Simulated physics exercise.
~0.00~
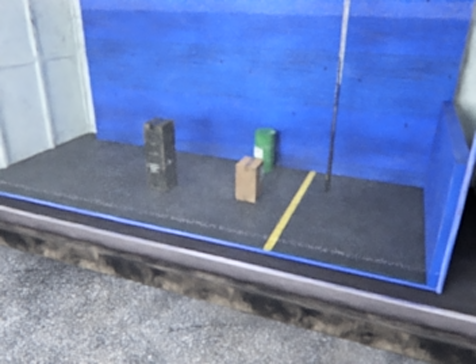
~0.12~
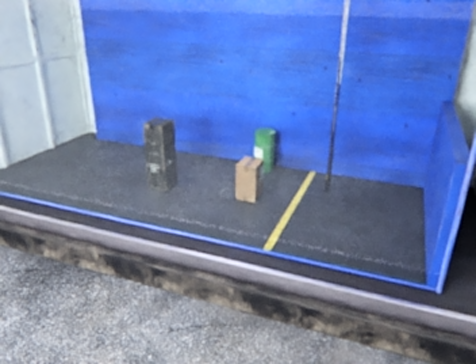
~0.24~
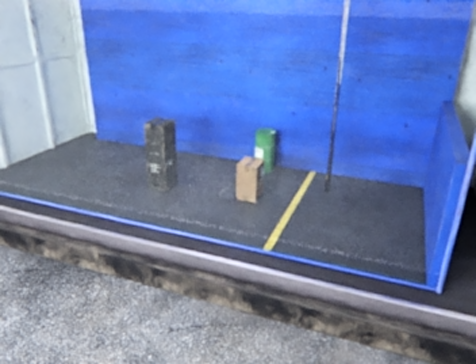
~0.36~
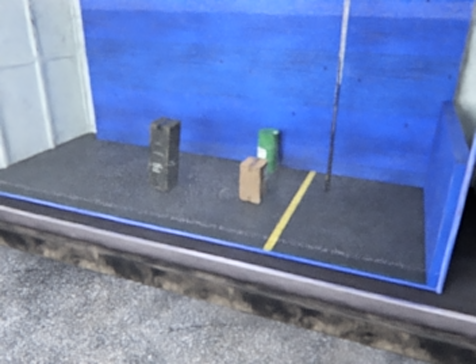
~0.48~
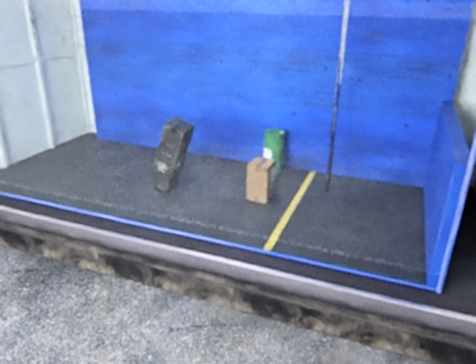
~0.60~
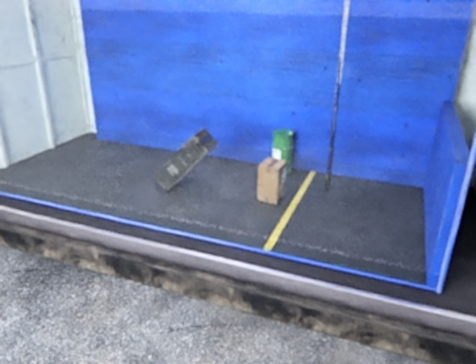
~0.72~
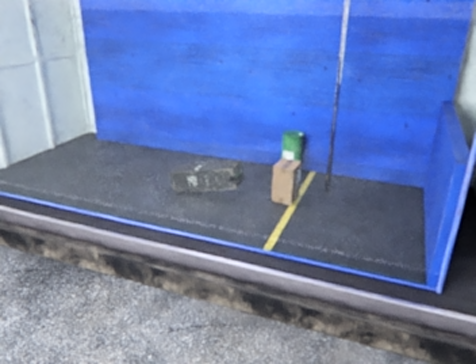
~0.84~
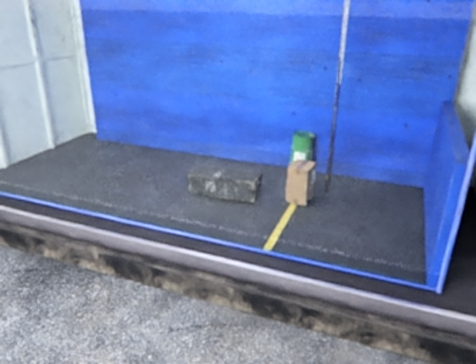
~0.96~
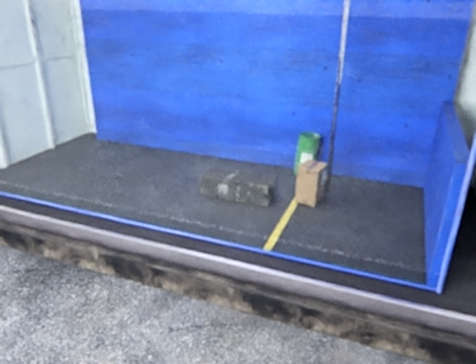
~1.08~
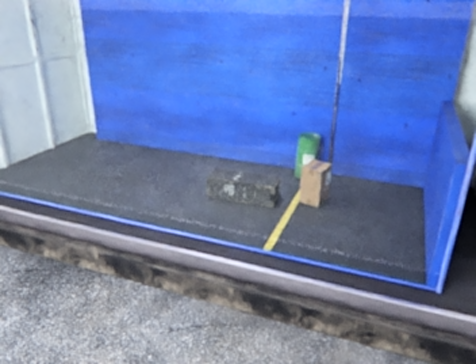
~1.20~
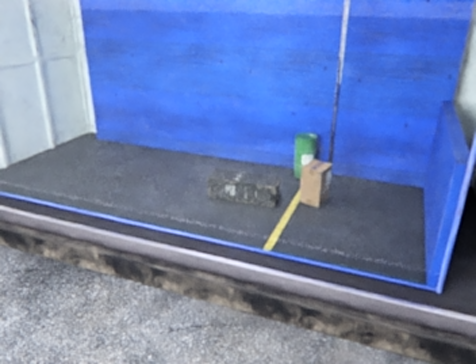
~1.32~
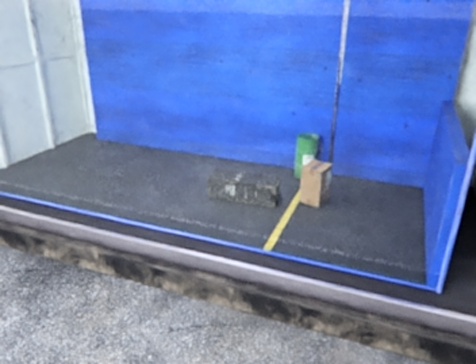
A black tall box, a brown carton and a green drum stand loose on the dark floor of a bay with blue walls, seen from a still, slightly raised view. The box is on the left, and the carton stands in front of the drum, left of a yellow line near a thin pole. All three begin shifting right, and the black box leans, then topples onto its side. It slides on as the carton and drum move upright toward the line. They stop with the carton past the line, and the drum and fallen box short of it.
